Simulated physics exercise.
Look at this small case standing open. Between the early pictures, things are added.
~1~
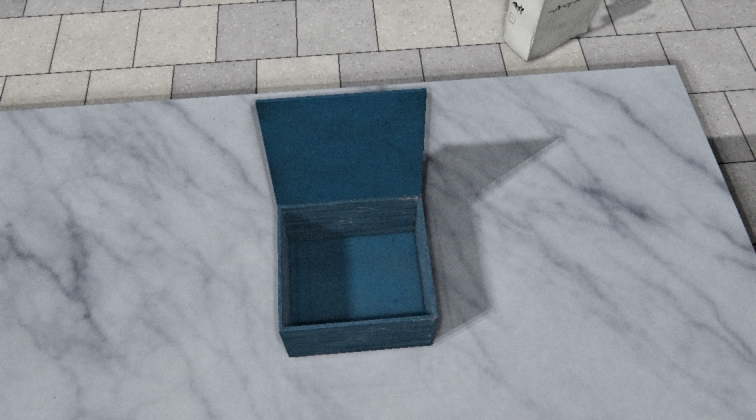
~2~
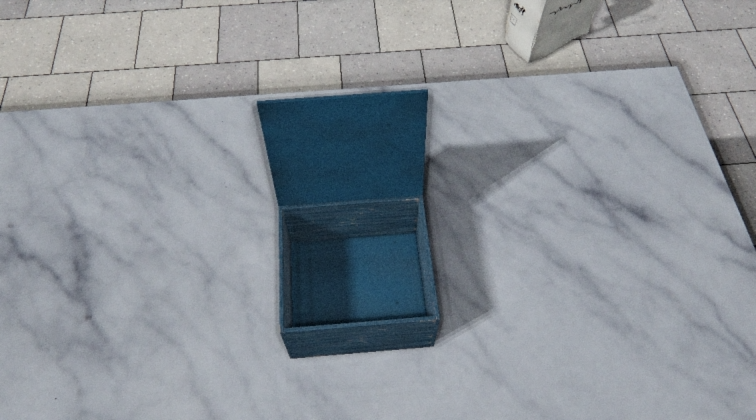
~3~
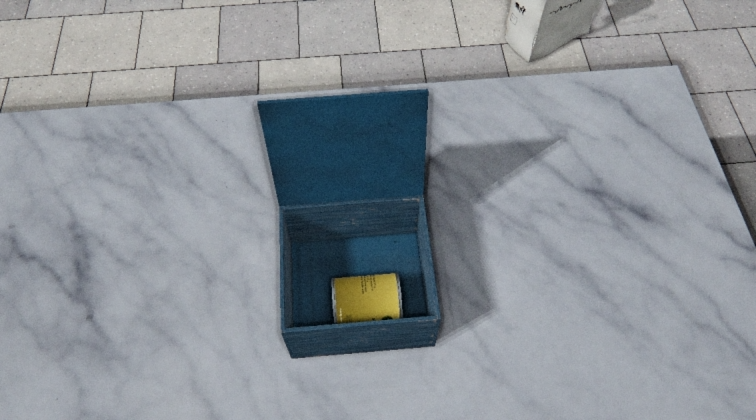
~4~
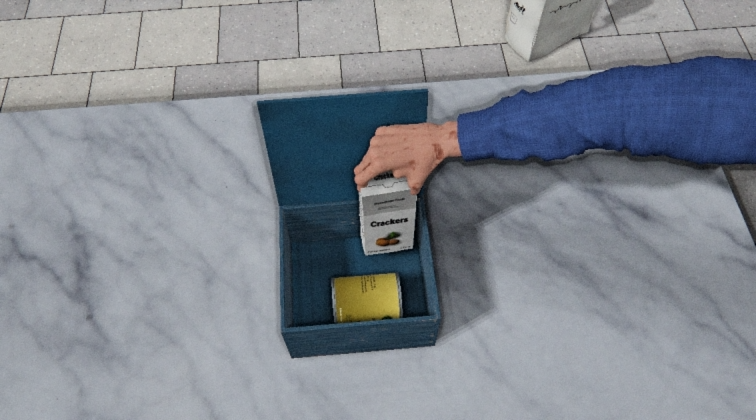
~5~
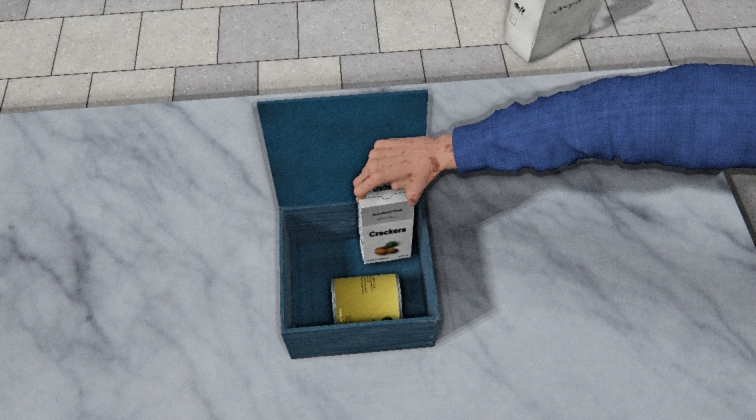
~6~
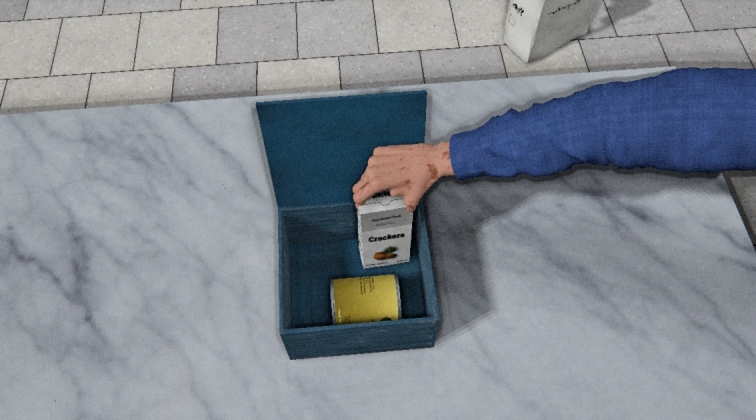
Yellow tin appearing in an open blue box on a marble surface, then a hand lowering a white crackers packet in behind it.
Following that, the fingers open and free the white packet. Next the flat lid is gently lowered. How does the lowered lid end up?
Oh look, the lid is propped open.
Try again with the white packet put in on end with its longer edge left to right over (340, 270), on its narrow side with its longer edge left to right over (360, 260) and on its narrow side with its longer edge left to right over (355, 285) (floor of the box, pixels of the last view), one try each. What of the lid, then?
Okay, so first it doesn't close, then it closes properly, and last it closes properly.
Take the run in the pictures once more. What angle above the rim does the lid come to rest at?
Angle: About 10°.
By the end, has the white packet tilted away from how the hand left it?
The white packet ends up leaning.
Then, 1.50 s later than the last frame, lid 70° above the rim; white packet tilted by 3° near (385, 232).
Then, 1.90 s later than the last frame, lid 27° above the rim; white packet tilted by 36° near (392, 263).
When it is over, lid 10° above the rim; lying over in the box, white packet; yellow tin as before. End places, in pixels of the last picture, white packet near (394, 262).
